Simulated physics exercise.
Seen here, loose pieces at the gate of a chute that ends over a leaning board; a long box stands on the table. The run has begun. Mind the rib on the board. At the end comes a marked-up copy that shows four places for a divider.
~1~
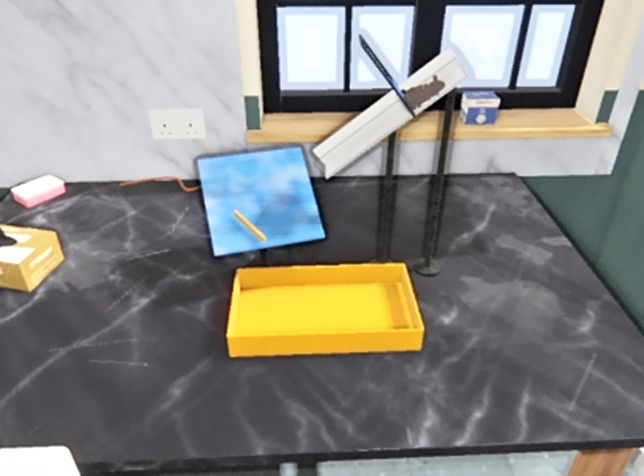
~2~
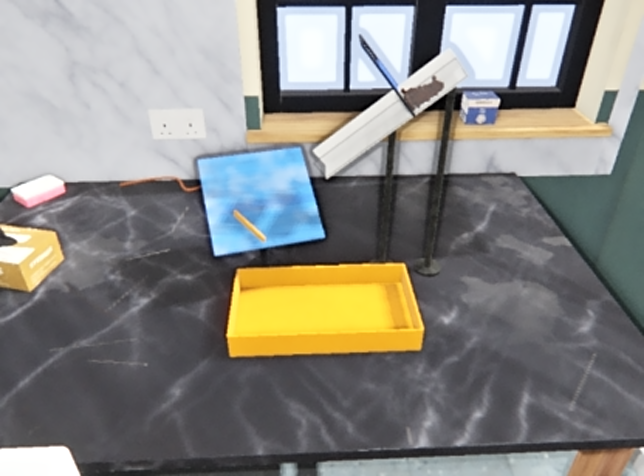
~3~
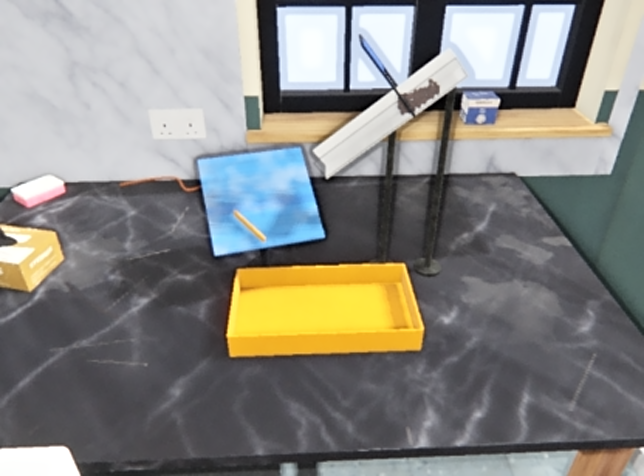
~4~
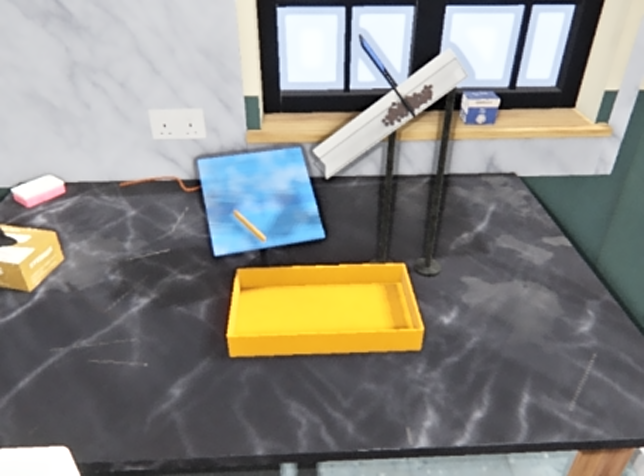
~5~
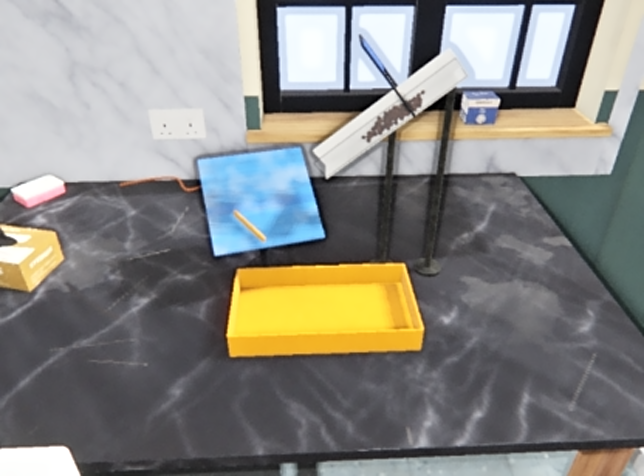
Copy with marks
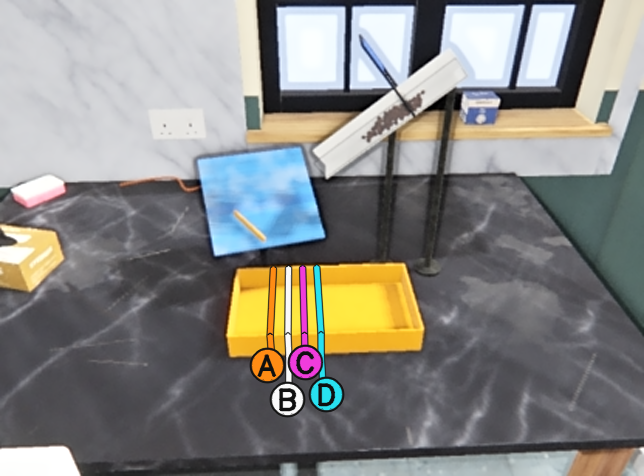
At the start, a clump of small brown pieces sits near the top of a sloping pale chute, above a tilted blue board and an empty yellow box. The clump then slides down and leftward past the dark gate, spreading into a longer streak along the chute.
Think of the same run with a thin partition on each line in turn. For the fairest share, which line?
The answer is line B.
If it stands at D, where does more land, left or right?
More lands on the left.
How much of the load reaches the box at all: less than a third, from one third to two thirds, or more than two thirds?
It is more than two thirds.
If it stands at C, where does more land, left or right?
Left.
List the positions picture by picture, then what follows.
Load behind the gate near (422, 91), allspice berries; lip of the chute near (326, 172), sloping fairly steeply, in the first frame.
Middle of the board near (260, 198), tilted fairly steeply; middle of its low edge near (271, 246); of its high edge near (250, 154), in the second frame.
Front corners of the box near (228, 336) and (423, 329), empty; front of the load near (402, 112), in the third frame.
Middle of the load near (409, 107); its front near (384, 121), close to a quarter of the way to the lip; rib from (235, 211) to (265, 239), in the fourth frame.
Middle of the load near (394, 113); its front near (364, 137), close to half of the way to the lip, in the fifth frame.
On the marked copy, line A crosses the front rim at (270, 335); line B crosses the front rim at (287, 334); line C crosses the front rim at (304, 333); line D crosses the front rim at (321, 333).
With A, of what is caught, close to a quarter on the left of the divider, the bulk on the right.
With B, of what is caught, close to half on the left of the divider, close to half on the right.
With C, of what is caught, the bulk on the left of the divider, a small share on the right.
With D, of what is caught, all but a few on the left of the divider, a small share on the right.
